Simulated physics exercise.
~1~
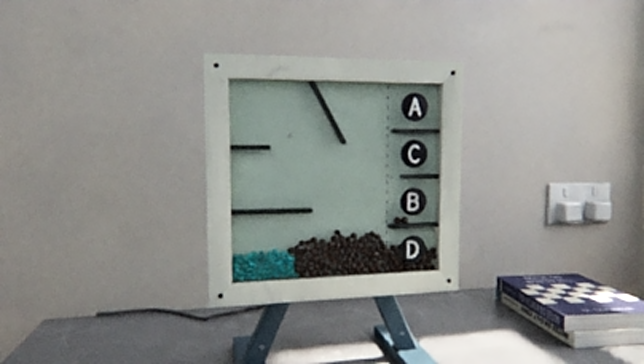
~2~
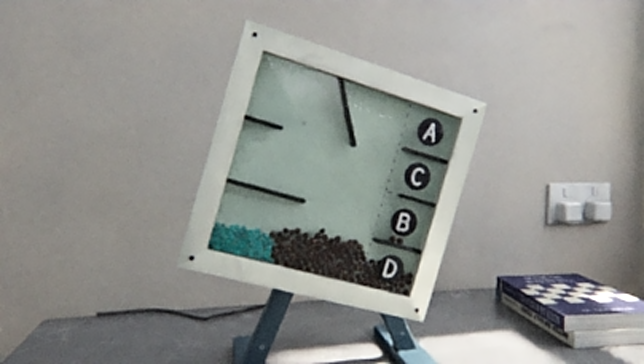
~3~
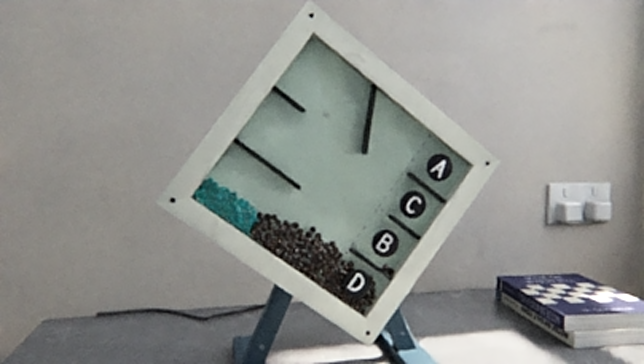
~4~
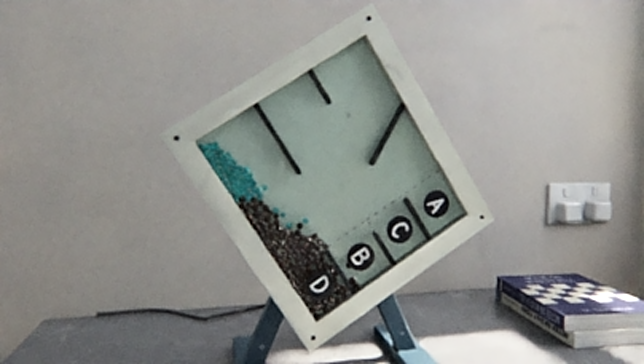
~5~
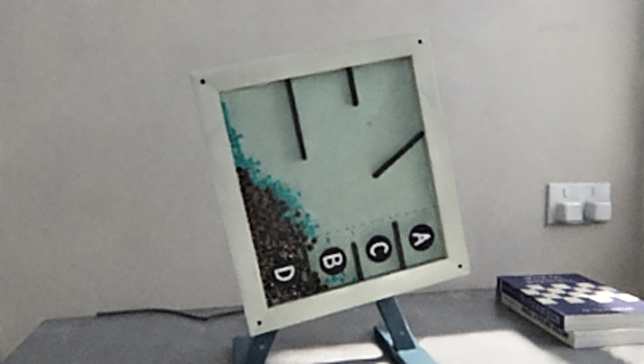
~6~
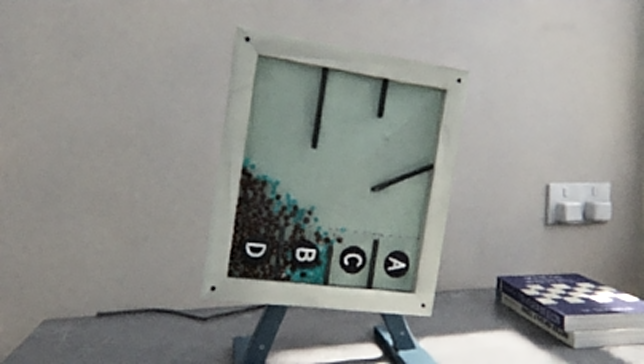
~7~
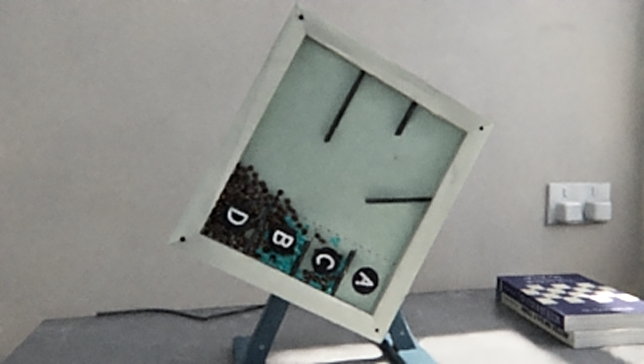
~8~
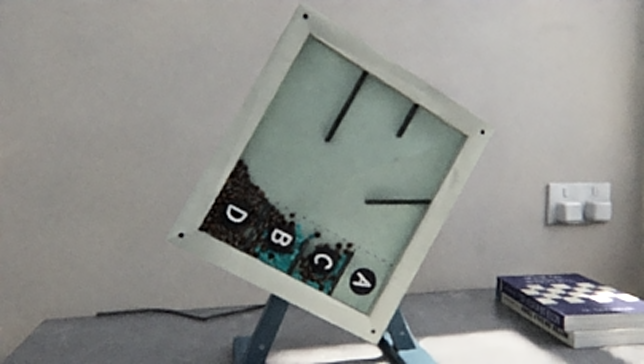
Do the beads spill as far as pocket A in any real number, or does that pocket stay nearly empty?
Pocket A stays nearly empty. The beads end up shared among pockets D, B and C, with a part of them in each.
